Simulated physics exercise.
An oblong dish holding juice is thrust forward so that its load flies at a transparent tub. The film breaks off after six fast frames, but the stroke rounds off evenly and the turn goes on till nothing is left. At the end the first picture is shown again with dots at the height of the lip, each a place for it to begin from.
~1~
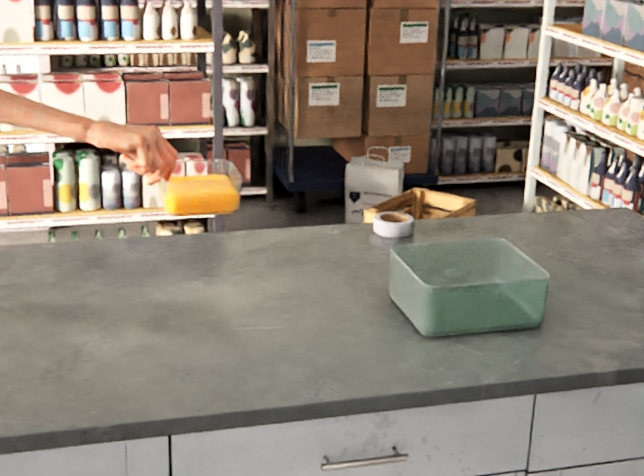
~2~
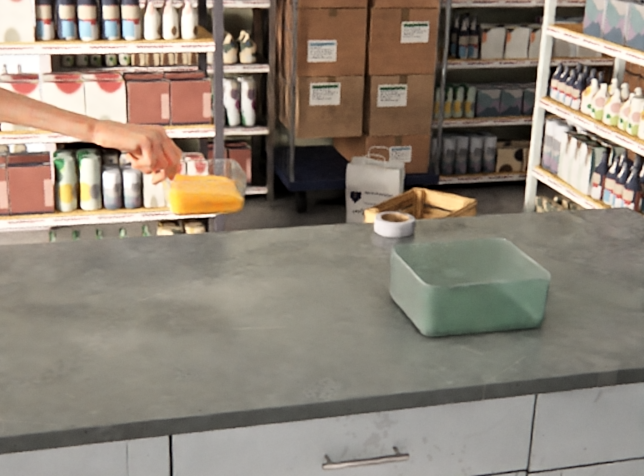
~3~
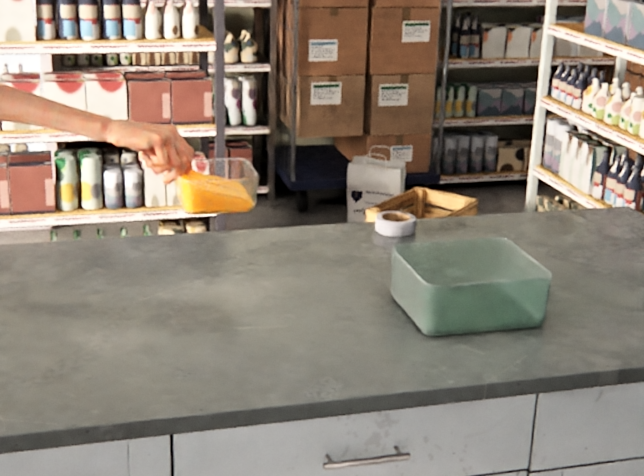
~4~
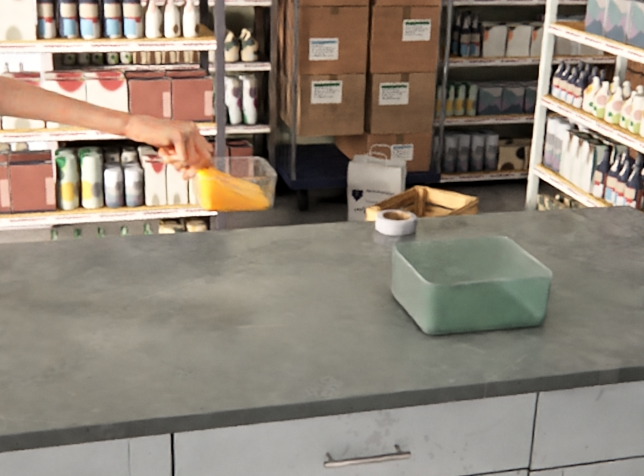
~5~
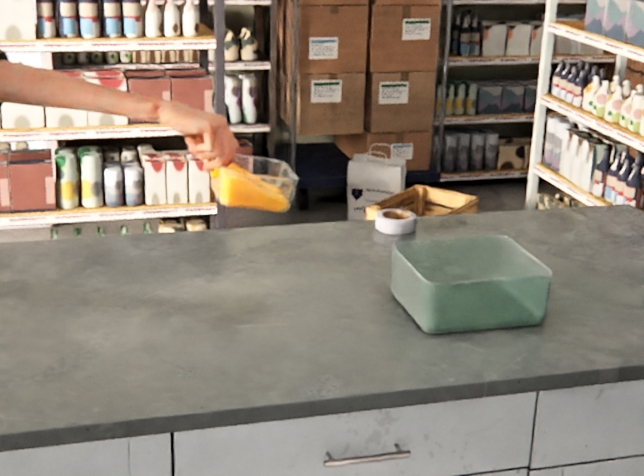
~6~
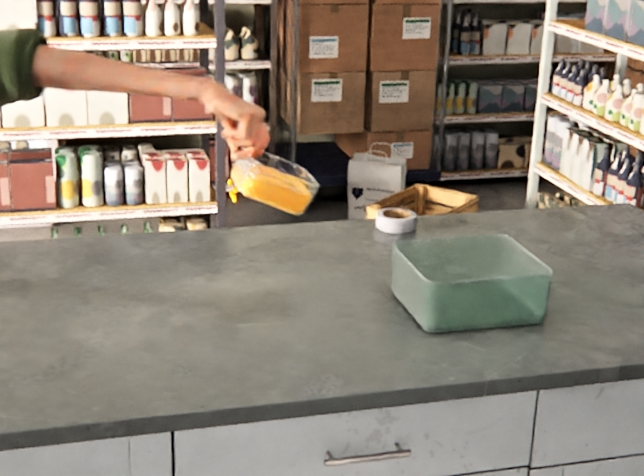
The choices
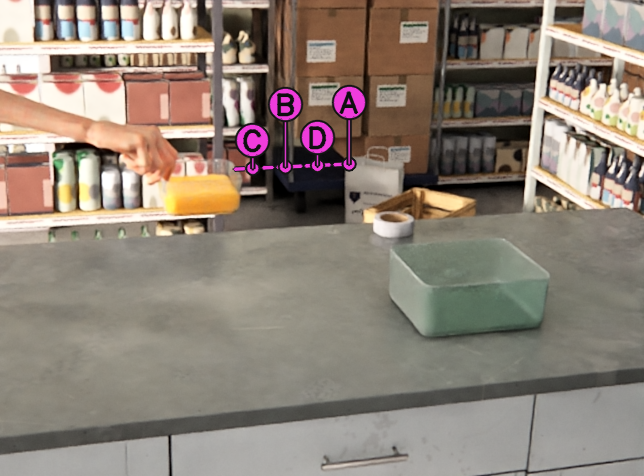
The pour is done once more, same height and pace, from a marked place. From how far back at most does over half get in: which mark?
Use spot C.
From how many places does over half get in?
All of the four.
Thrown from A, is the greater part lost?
No, not at all.
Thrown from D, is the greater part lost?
No.
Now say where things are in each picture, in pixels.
Upright, lip at (235, 169); tub from (420, 335) to (541, 324); nothing has left yet, in the first picture.
Upright, lip at (240, 168); nothing has left yet, in the second picture.
Upright, lip at (251, 167); nothing has left yet, in the third picture.
Upright, lip at (269, 166); juice is over the rim, down to (199, 167), in the fourth picture.
Tipped about 10°, lip at (290, 169); nothing has left yet, in the fifth picture.
Tipped about 23°, lip at (312, 177); nothing has left yet, in the sixth picture.
In magenta, A at (349, 164); B at (285, 166); C at (252, 168); D at (317, 165).
For spot A, about 70 % lands in the tub, 3 % falls short and 27 % goes beside or beyond.
For spot B, about 77 % lands in the tub, 11 % falls short and 12 % goes beside or beyond.
For spot C, about 63 % lands in the tub, 27 % falls short and 9 % goes beside or beyond.
For spot D, about 85 % lands in the tub, 8 % falls short and 7 % goes beside or beyond.
